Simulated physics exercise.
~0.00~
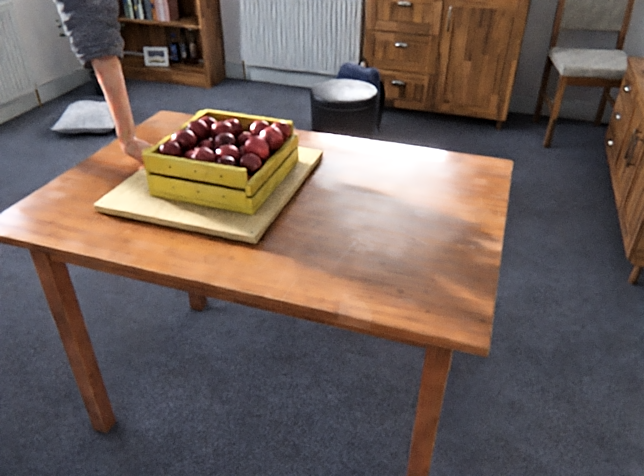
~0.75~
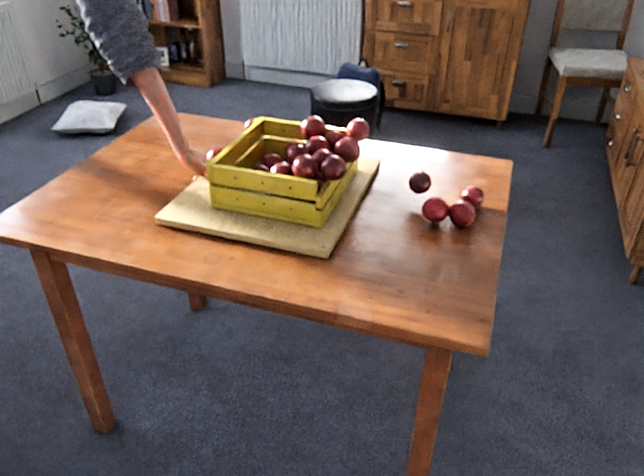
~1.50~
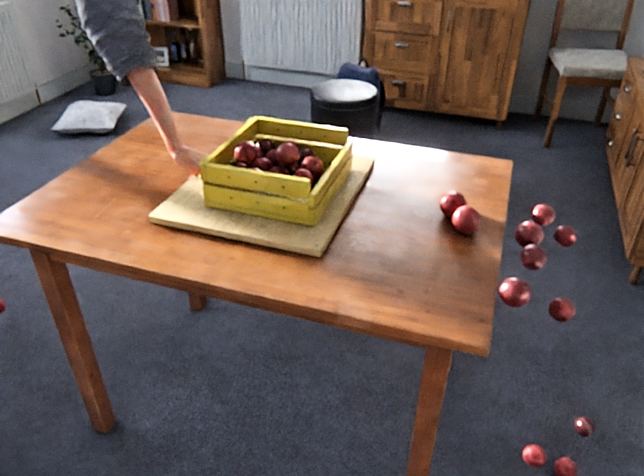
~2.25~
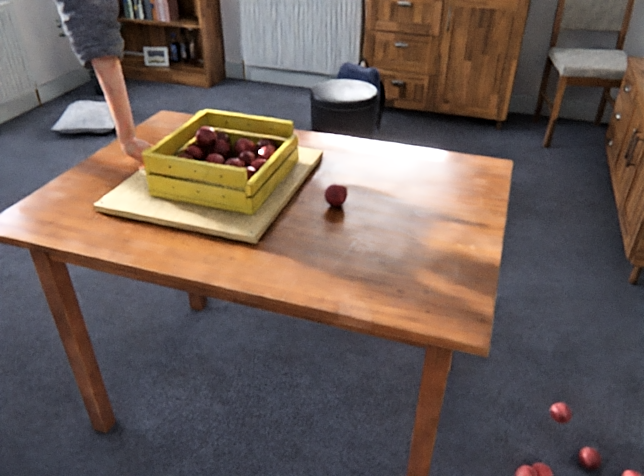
Red apples spilled out of a yellow crate as a hand jerked the board beneath it right and then back left across a wooden table, many dropping off the right side, leaving the crate partly full and a lone apple on the tabletop.
